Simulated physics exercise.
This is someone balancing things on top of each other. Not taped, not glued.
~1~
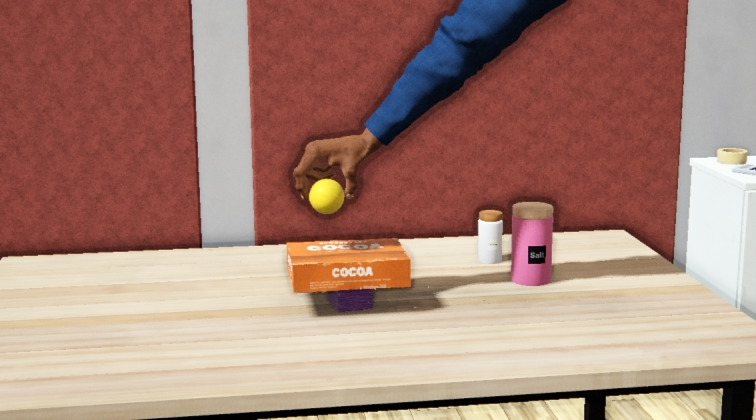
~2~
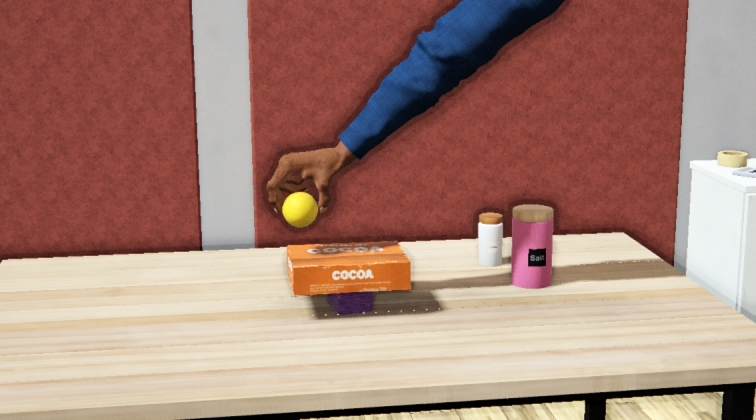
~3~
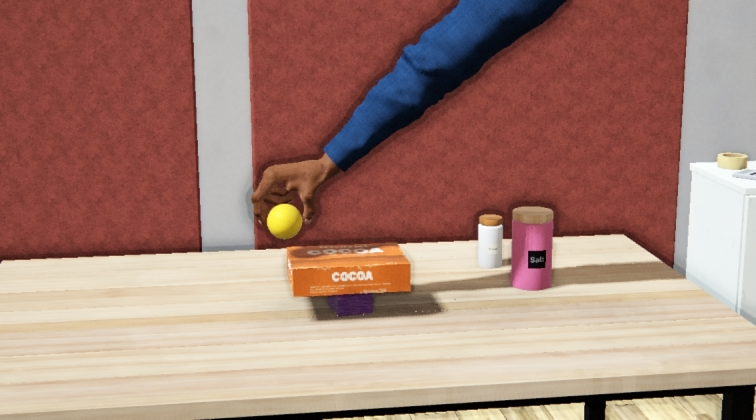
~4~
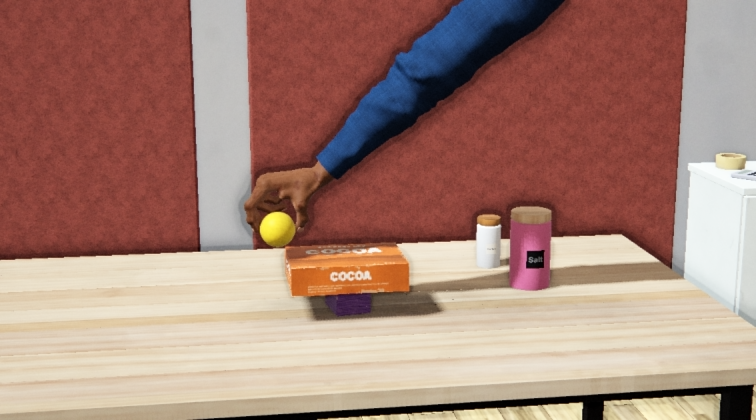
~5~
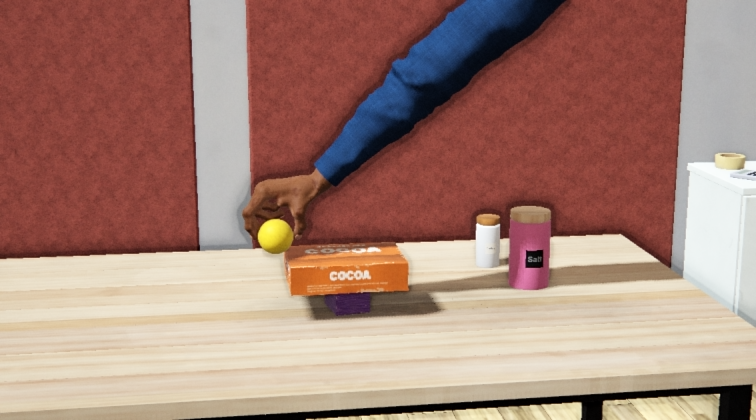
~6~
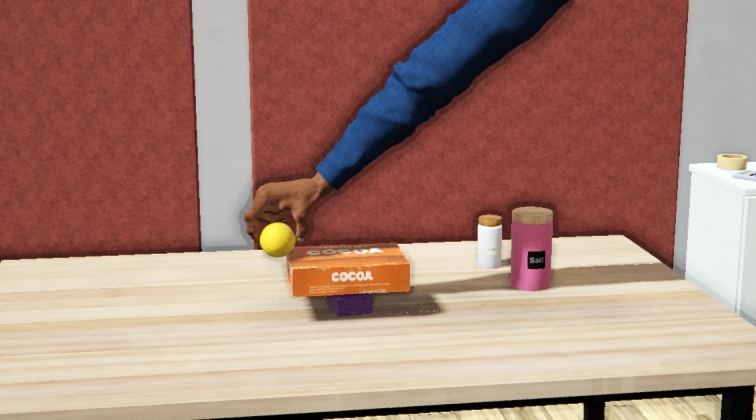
A hand lowers a yellow lemon leftward and down to the cocoa box's left end.
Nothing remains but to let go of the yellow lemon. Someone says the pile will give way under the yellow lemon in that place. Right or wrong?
Right, it gives way.
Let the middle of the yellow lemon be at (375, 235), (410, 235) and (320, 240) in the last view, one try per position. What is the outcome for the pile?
Well, on the first go it stays steady, on the second it tumbles down, and on the third it stays steady.
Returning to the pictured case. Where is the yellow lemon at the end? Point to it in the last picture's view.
Look near (248, 298) in the final picture.
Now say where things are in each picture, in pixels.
The first frame shows still above its spot; yellow lemon (327, 197); pink jar (532, 244).
The second frame shows still above its spot; yellow lemon (300, 210); white shaker (491, 239).
The third frame shows still above its spot; yellow lemon (285, 222); pink jar (532, 248).
The fourth frame shows still above its spot; yellow lemon (278, 230); white shaker (489, 241).
The fifth frame shows in place under the hand; yellow lemon (276, 237); pink jar (530, 248).
The sixth frame shows in place under the hand; yellow lemon (278, 240); white shaker (490, 242).
Then, 0.30 s later than the last frame, yellow lemon now fallen.
Then, 1.20 s later than the last frame, nothing new.
When it is over, fallen, yellow lemon; the other 4 as before. End places, in pixels of the last picture, yellow lemon near (248, 298). The pile loses its balance.
